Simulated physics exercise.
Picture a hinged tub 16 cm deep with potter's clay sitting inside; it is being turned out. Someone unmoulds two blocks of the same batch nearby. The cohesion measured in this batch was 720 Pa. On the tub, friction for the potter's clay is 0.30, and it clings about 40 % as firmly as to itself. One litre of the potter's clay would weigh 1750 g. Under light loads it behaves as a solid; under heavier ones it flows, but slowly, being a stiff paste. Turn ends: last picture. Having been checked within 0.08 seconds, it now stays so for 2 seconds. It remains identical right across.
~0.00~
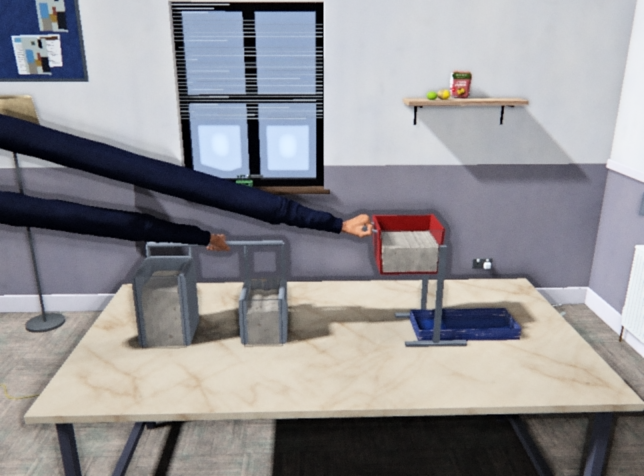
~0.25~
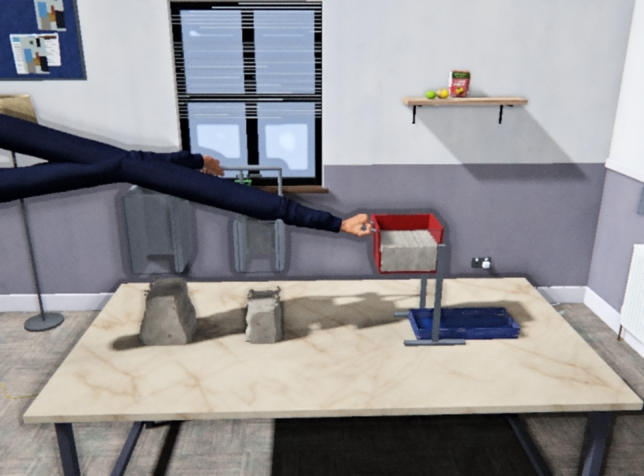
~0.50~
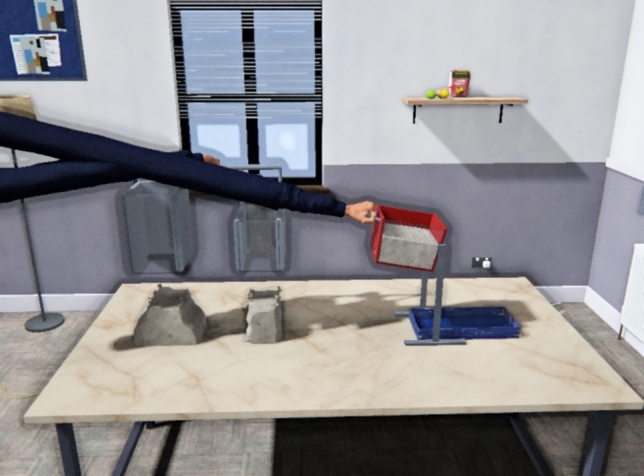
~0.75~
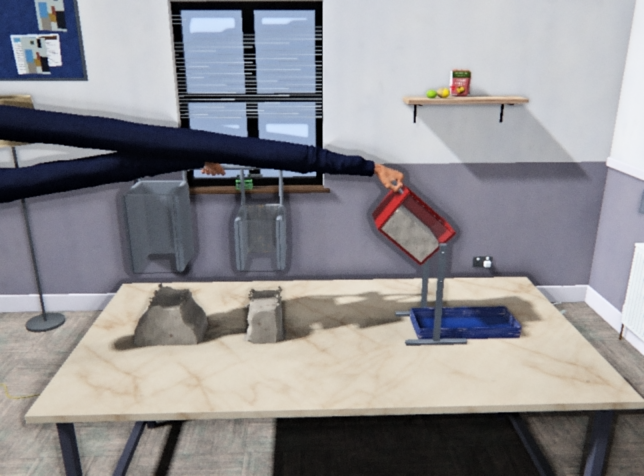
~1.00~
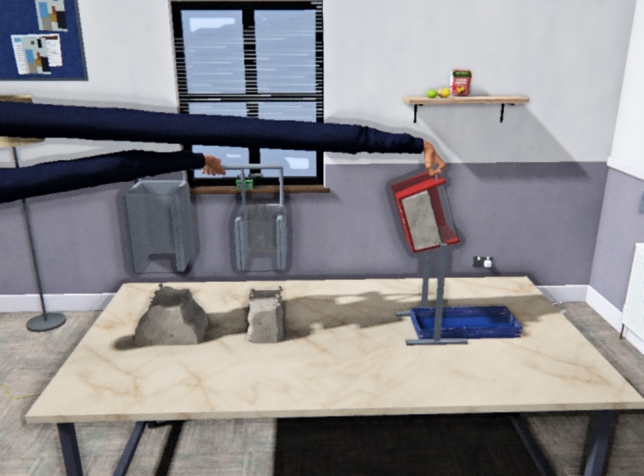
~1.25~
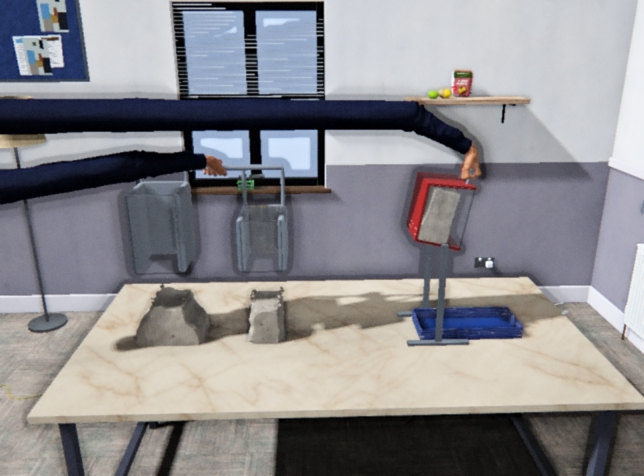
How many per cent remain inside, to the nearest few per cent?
Roughly 40 per cent remains inside.
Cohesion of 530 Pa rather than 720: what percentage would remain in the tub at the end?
Roughly 40 per cent.
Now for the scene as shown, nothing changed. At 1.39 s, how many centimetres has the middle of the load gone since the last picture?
Shift: Roughly 6 cm.
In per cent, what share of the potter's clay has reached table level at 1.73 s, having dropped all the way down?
I'd say close to 45 per cent of it.
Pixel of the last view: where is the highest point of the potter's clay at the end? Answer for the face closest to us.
Peak location: Approx. (438, 222).
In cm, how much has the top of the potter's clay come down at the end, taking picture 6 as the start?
Roughly 12 cm.
By 1.39 s, the tub is at 100 degrees and holds 95 %.
By 1.56 s, the tub is at 100 degrees and holds 41 %.
By 1.73 s, the tub is at 100 degrees and holds 40 %.
By 1.90 s, the tub is at 100 degrees and holds 40 %.
By 3.25 s, at the end, the tub is at 100 degrees and holds 40 %.
